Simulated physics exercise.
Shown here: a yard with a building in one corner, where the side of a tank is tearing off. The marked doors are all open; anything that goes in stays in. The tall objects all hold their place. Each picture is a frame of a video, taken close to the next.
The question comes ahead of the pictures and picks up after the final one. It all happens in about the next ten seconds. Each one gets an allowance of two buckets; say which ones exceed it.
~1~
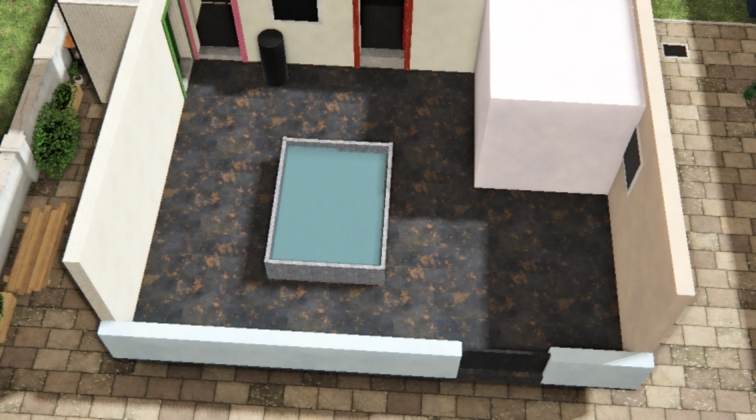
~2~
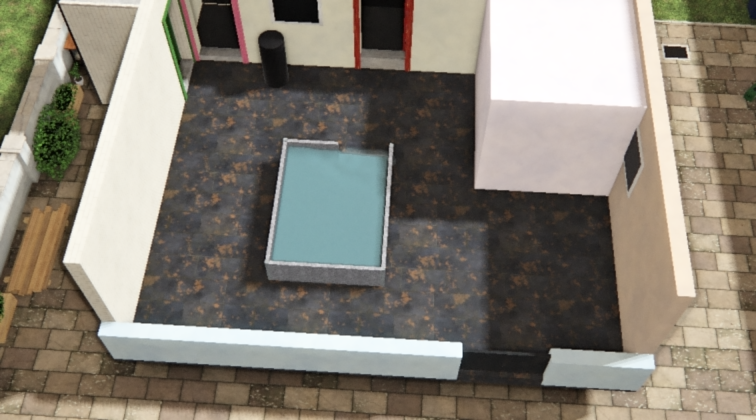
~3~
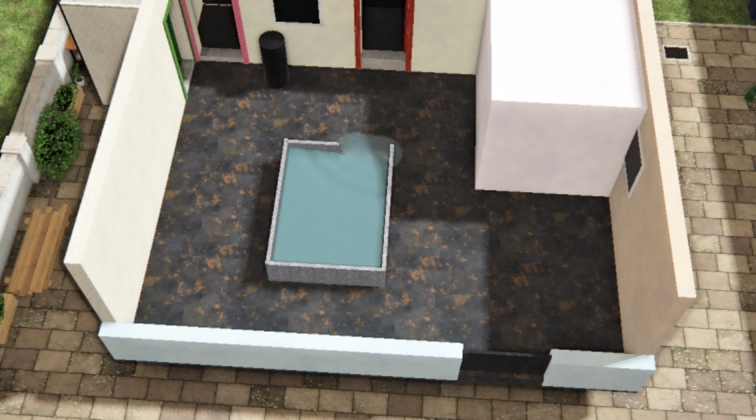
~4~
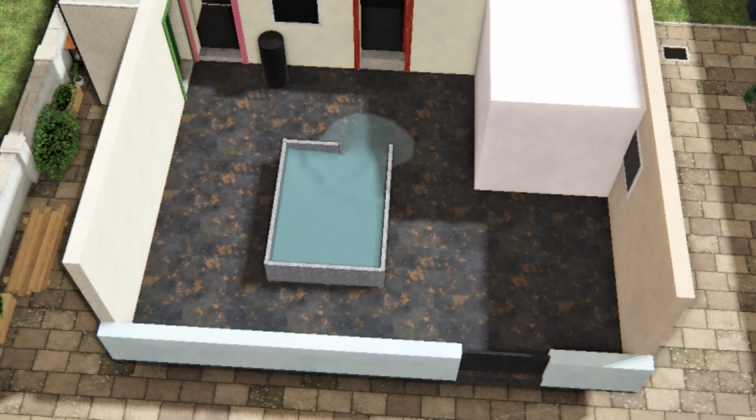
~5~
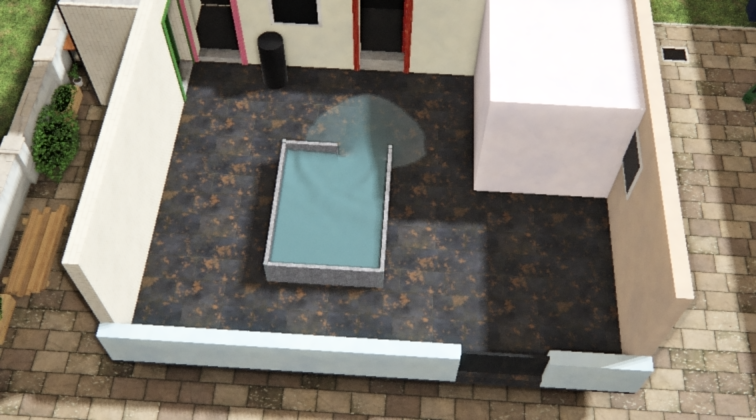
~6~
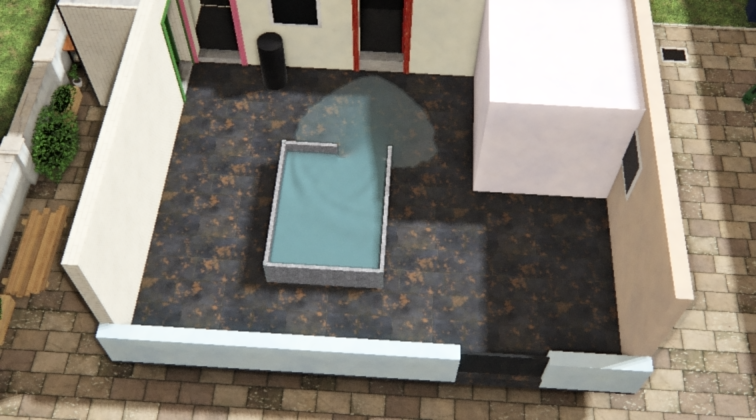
Outcome: The green door will get two buckets at most, the pink door will get two buckets at most, the red door will get two buckets at most.
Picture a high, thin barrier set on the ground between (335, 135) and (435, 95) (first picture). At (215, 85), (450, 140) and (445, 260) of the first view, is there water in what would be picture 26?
Lab note - point 1: Inundated; point 2: Inundated; point 3: Inundated.
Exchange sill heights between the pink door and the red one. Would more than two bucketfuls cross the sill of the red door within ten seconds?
Then: The red one exceeds the limit.
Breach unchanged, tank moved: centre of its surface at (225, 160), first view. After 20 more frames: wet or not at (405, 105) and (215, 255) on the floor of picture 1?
I'd say swamped for the first and still dry for the second.
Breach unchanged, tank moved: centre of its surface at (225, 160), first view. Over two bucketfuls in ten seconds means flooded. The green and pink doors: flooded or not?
The green one gets too much; the pink one gets too much.
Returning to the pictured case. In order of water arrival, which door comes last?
It is the door marked green.
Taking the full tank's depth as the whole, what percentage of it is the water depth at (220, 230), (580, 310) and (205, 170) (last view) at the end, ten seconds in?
In order: 6, 4, 12 %.
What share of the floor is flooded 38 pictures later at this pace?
About 65 in a hundred.
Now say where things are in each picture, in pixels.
In the first frame, still water in the open tank at (332, 203).
In the second frame, the front is at a hidden place, out from the gap on the open tank's far side.
In the third frame, the front is at (346, 138), out from the gap on the open tank's far side.
In the fourth frame, water pours out on the open tank's far side and has run to (356, 117).
In the fifth frame, the front is at (369, 97), out from the gap on the open tank's far side.
In the sixth frame, the front is at (376, 80), out from the gap on the open tank's far side.
A moment on, water covers 15 % of the floor; the green door not reached, the pink door not reached, the red door wet at the sill, nothing in.
Next, water covers 20 % of the floor; the green door not reached, the pink door wet at the sill, nothing in, the red door wet at the sill, nothing in.
Then, water covers 30 % of the floor; the green door wet at the sill, nothing in, the pink door wet at the sill, nothing in, the red door wet at the sill, nothing in.
Later, water covers 65 % of the floor; the green door wet at the sill, nothing in, the pink door wet at the sill, nothing in, the red door wet at the sill, nothing in.
In the end, water covers 90 % of the floor; the green door wet at the sill, nothing in, the pink door wet at the sill, nothing in, the red door wet at the sill, nothing in.
